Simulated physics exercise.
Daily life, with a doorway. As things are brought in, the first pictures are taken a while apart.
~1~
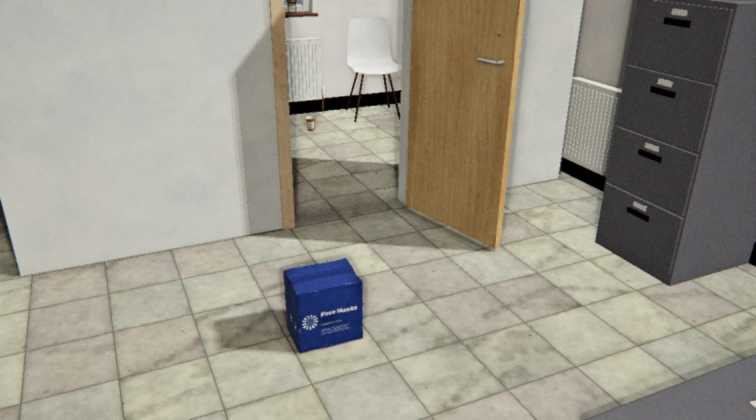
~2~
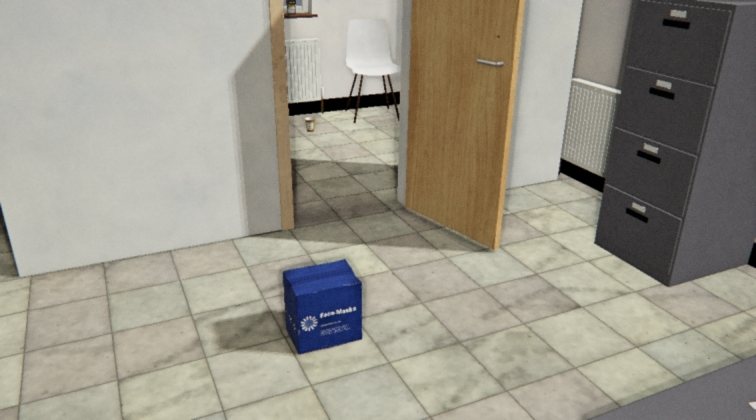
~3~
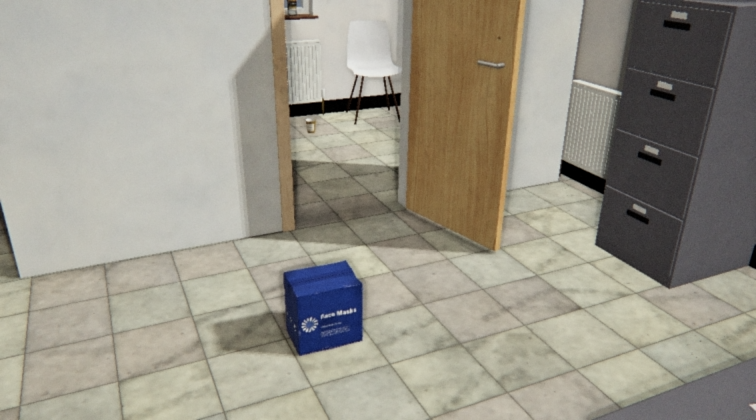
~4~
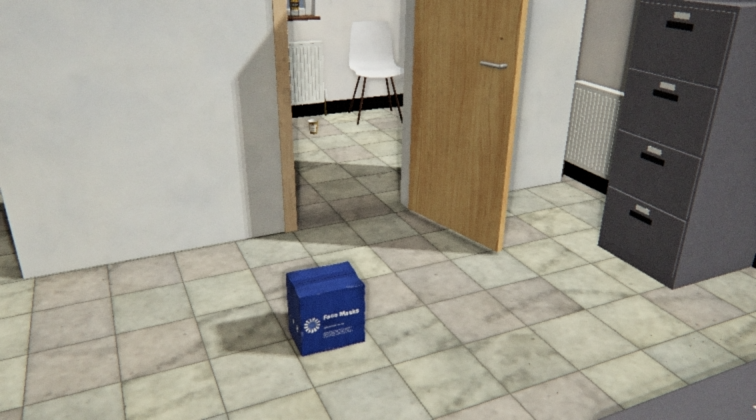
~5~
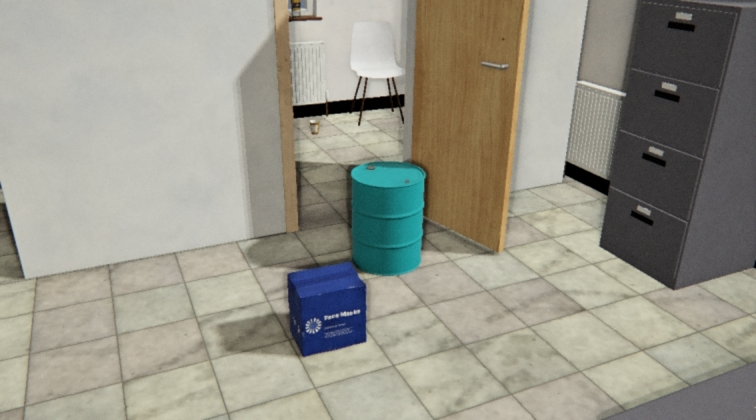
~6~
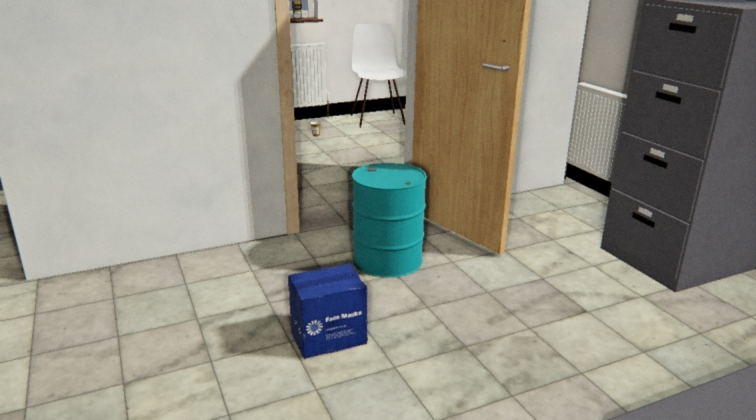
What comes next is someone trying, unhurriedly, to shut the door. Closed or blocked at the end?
I expect the door will not meet its frame.
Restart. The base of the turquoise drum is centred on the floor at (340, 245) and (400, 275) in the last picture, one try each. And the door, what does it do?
On the first try the door is obstructed, and on the second it is obstructed.
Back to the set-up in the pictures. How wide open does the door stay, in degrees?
Near 70° open.
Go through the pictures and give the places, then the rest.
In the first frame, door wide open and still; blue box (324, 305).
In the second frame, door wide open and still; blue box (323, 306).
In the third frame, door wide open and still; blue box (323, 307).
In the fourth frame, door wide open and still; blue box (326, 308).
In the fifth frame, door wide open and still; blue box (327, 308).
In the sixth frame, door wide open and still; turquoise drum (388, 219); blue box (328, 310).
Then, 0.60 s past the last view, door 91° open.
Then, 0.90 s past the last view, door 80° open.
Finally, door 69° open; both still in place. Final places as the last picture's camera would see them, turquoise drum near (388, 219).
